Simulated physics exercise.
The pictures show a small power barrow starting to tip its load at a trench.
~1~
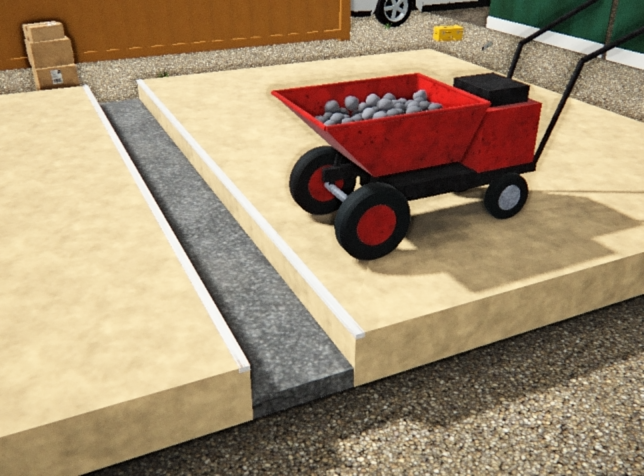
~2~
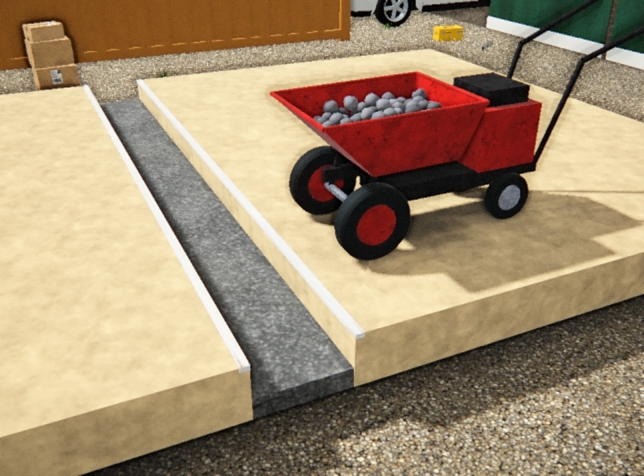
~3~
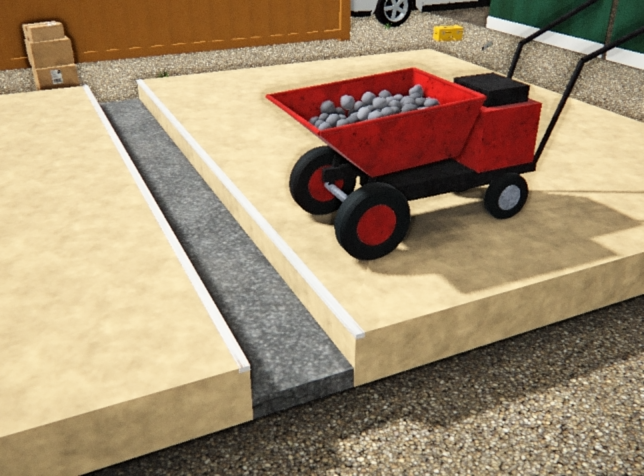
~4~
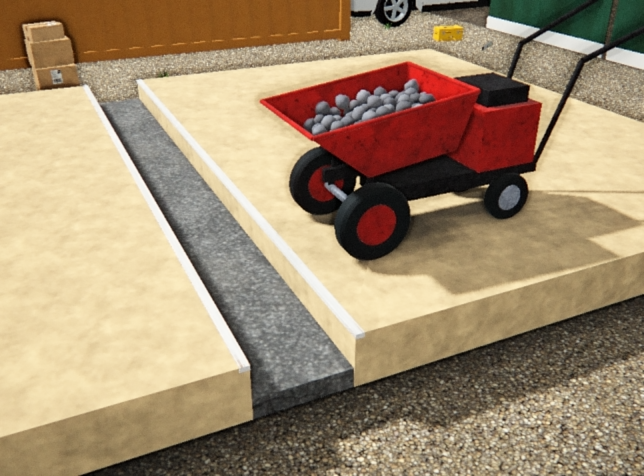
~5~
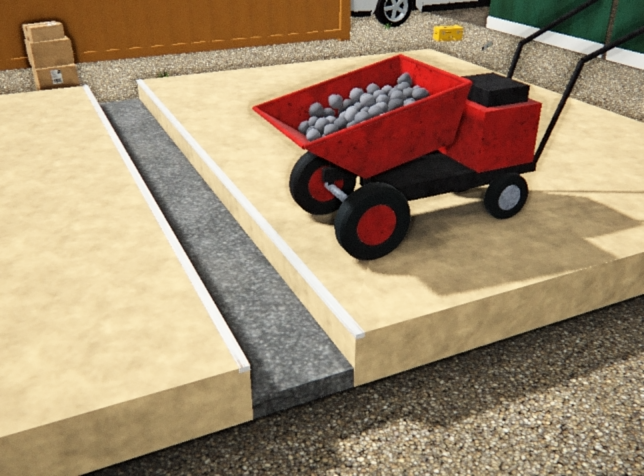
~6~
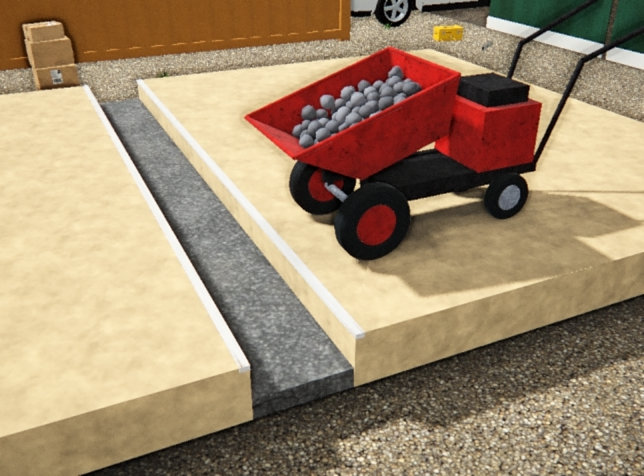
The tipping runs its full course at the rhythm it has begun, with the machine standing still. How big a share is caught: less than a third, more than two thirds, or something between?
It catches over two thirds.
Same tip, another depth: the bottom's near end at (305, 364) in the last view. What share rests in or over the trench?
About 50 per cent.
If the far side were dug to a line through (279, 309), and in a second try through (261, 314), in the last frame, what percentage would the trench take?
Near 0 % and 20 %.
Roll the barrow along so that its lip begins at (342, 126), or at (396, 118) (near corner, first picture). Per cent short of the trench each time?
The first gives 0 %, the second 10 %.
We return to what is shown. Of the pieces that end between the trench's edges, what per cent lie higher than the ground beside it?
Near 5 %.
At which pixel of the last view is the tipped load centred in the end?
Close to (219, 281).
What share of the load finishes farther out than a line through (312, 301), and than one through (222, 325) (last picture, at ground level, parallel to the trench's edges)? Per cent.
The first gives 80 %, the second 10 %.
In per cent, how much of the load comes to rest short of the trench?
Roughly 0 in a hundred.
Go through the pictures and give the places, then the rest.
In the first picture, lip of the skip (326, 129), level; top of the load (397, 116), round cobbles; first edge of the trench (328, 296); far edge (221, 324), the trench nearly as wide as the skip, and shallow for its width.
In the second picture, lip of the skip (324, 130), level; top of the load (396, 116).
In the third picture, lip of the skip (320, 133), tipped barely; top of the load (395, 107).
In the fourth picture, lip of the skip (313, 139), tipped a little; top of the load (405, 102).
In the fifth picture, lip of the skip (304, 147), tipped a little; top of the load (398, 99).
In the sixth picture, lip of the skip (295, 158), tipped clearly; top of the load (393, 102); first edge of the trench (328, 296); far edge (221, 324).
Just after the last frame, skip tipped steeply; every one in the skip.
A moment on, skip tipped right over; roughly half in the skip; roughly half in or heaped over the trench.
Further on, skip tipped right over; roughly a quarter in the skip; the larger part in or heaped over the trench; about a tenth beyond it.
When it is over, skip tipped right over; roughly a quarter in the skip; the larger part in or heaped over the trench; about a tenth beyond it.
